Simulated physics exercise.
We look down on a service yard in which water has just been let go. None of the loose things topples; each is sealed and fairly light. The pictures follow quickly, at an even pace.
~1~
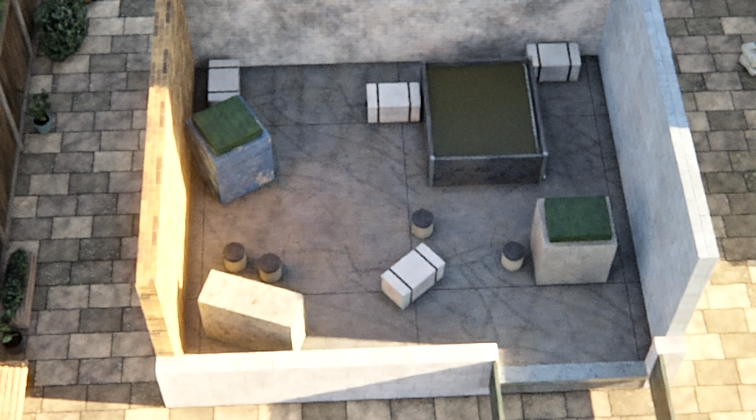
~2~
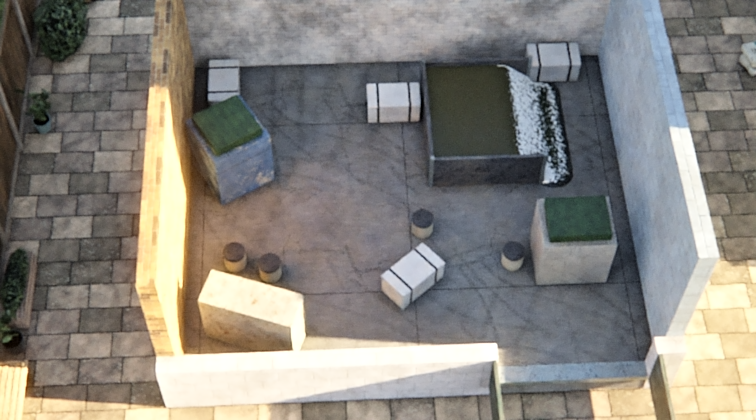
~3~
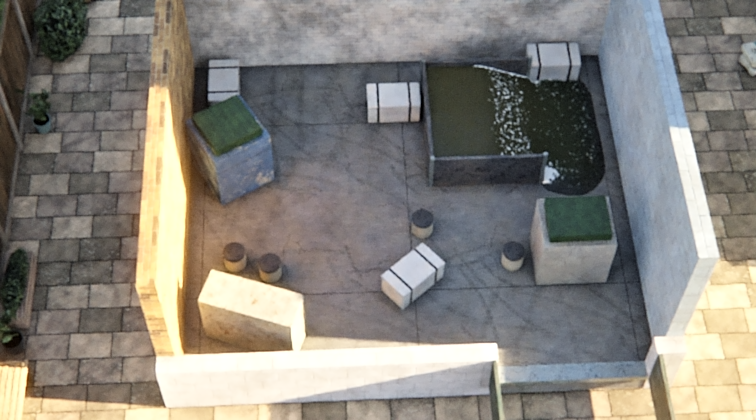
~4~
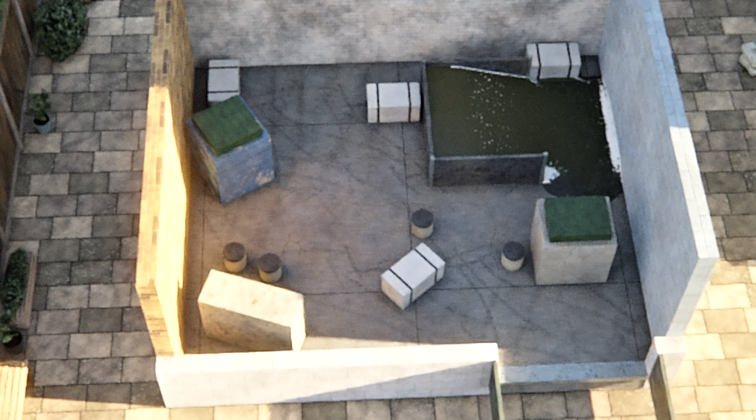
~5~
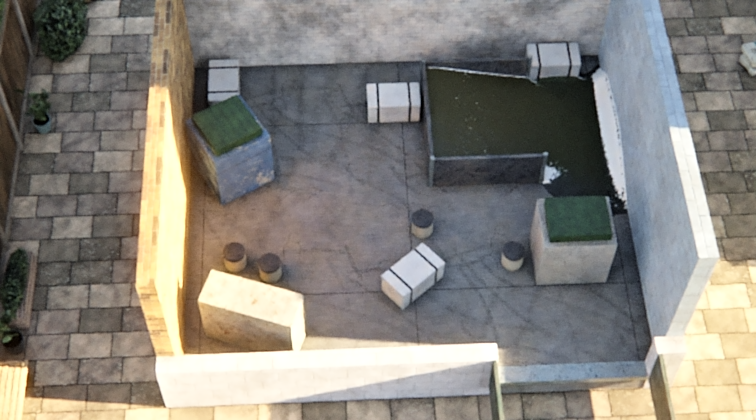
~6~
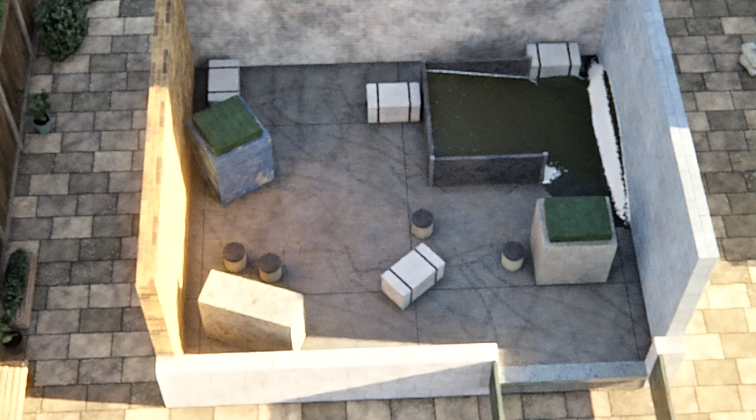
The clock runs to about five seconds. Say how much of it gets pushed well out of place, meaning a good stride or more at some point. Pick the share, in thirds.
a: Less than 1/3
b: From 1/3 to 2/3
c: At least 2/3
Less than 1/3.
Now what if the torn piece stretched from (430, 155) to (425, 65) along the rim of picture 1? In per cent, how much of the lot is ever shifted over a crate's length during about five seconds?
About 50 per cent.
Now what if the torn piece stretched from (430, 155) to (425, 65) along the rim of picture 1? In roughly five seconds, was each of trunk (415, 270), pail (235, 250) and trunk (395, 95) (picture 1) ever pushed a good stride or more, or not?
Outcome by item - short of that distance / displaced that far / displaced that far.
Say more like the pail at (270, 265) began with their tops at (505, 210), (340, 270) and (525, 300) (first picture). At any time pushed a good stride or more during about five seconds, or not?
Item by item: Goes the distance, remains in place, remains in place.
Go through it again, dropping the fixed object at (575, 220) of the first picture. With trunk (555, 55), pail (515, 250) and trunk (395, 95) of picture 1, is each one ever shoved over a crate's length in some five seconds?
Item one was driven off; item two was driven off; item three never went far.
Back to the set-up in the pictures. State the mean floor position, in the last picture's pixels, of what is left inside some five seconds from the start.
I'd say somewhere close to (326, 199).
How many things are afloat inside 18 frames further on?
Well, I'd say 0.
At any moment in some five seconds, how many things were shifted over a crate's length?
That gives 2.
A moment on, 0 of 8 are well off their spots; 0 afloat.
Next, 1 of 8 are well off their spots; 0 afloat.
Later, 2 of 8 are well off their spots; 0 afloat.
In the end, 2 of 8 are well off their spots, and 2 have been at some point; 0 afloat.
